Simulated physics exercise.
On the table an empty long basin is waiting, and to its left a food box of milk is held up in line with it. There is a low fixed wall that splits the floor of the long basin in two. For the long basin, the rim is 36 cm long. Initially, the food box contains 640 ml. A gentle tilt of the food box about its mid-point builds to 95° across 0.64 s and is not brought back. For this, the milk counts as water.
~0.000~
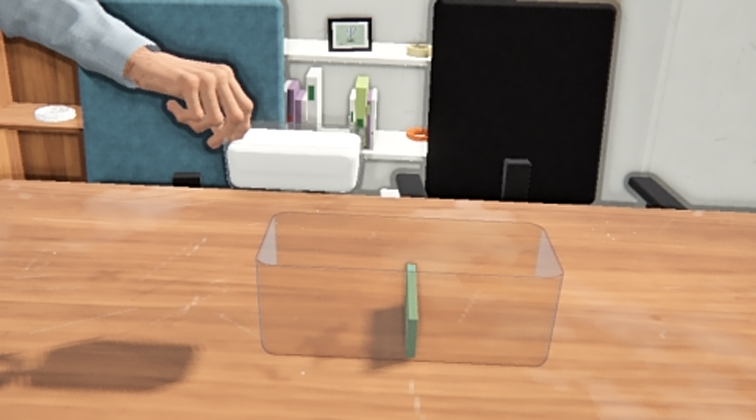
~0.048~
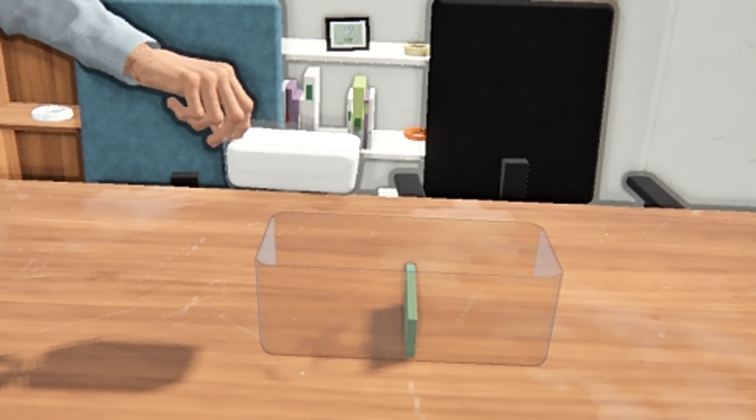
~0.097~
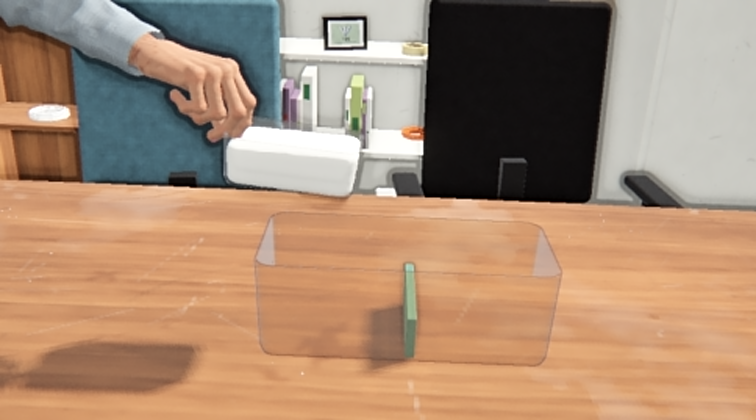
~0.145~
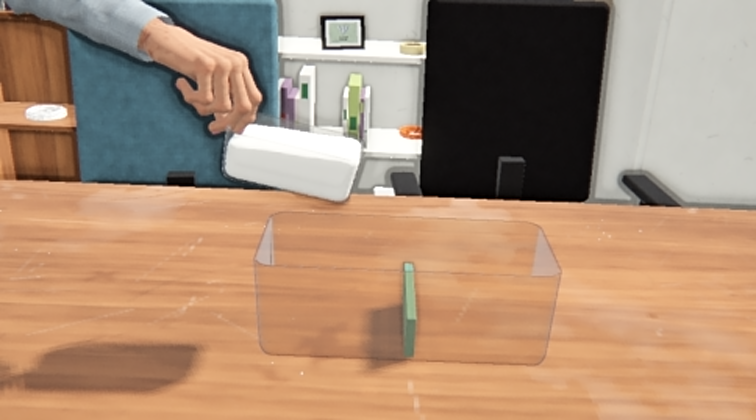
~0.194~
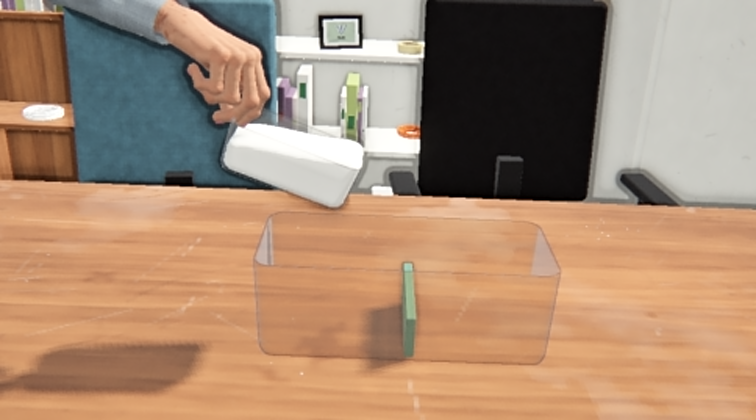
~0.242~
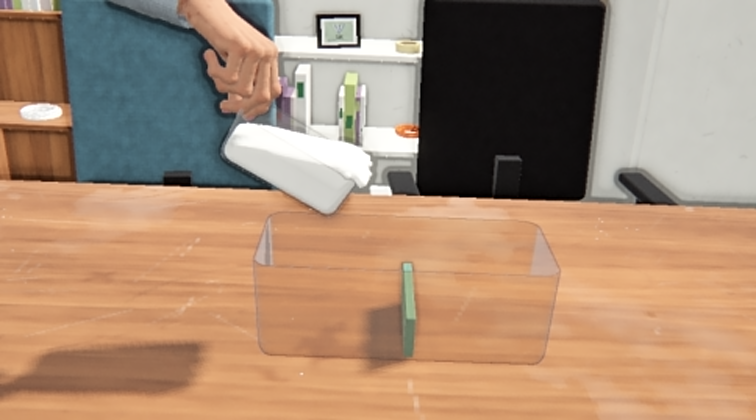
At first, a hand holds a clear box of white milk level above a wooden table, up and to the left of an empty transparent basin with a green divider inside. The hand then gradually tilts the box down to the right, and the milk shifts toward its lowered right rim.
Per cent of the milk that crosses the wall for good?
22 per cent.
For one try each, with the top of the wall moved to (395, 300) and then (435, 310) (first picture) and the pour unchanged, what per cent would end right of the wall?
60 % and 15 %.
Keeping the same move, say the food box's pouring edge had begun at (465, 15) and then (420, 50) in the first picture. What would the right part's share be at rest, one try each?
About 80 %, then about 80 %.
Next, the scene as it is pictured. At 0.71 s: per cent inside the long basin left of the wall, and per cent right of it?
Lab note: Left near 74 %, right near 22.
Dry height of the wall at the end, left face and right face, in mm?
Near 38 mm for the left and near 50 mm for the right.
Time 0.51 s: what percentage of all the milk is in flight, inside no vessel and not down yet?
Some 28 % is the figure.
After 0.51 s the tilt is 86° and 14 per cent is still to pour, 44 is left of the wall and 14 right of it.
After 0.71 s the tilt is 95° and 3 per cent is still to pour, 75 is left of the wall and 21 right of it.
After 0.92 s the tilt is 95° and 1 per cent is still to pour, 73 is left of the wall and 22 right of it.
After 1.14 s the tilt is 95° and 0 per cent is still to pour, 75 is left of the wall and 22 right of it.
In the end 75 per cent lies left of the wall, 22 right of it and 3 outside.
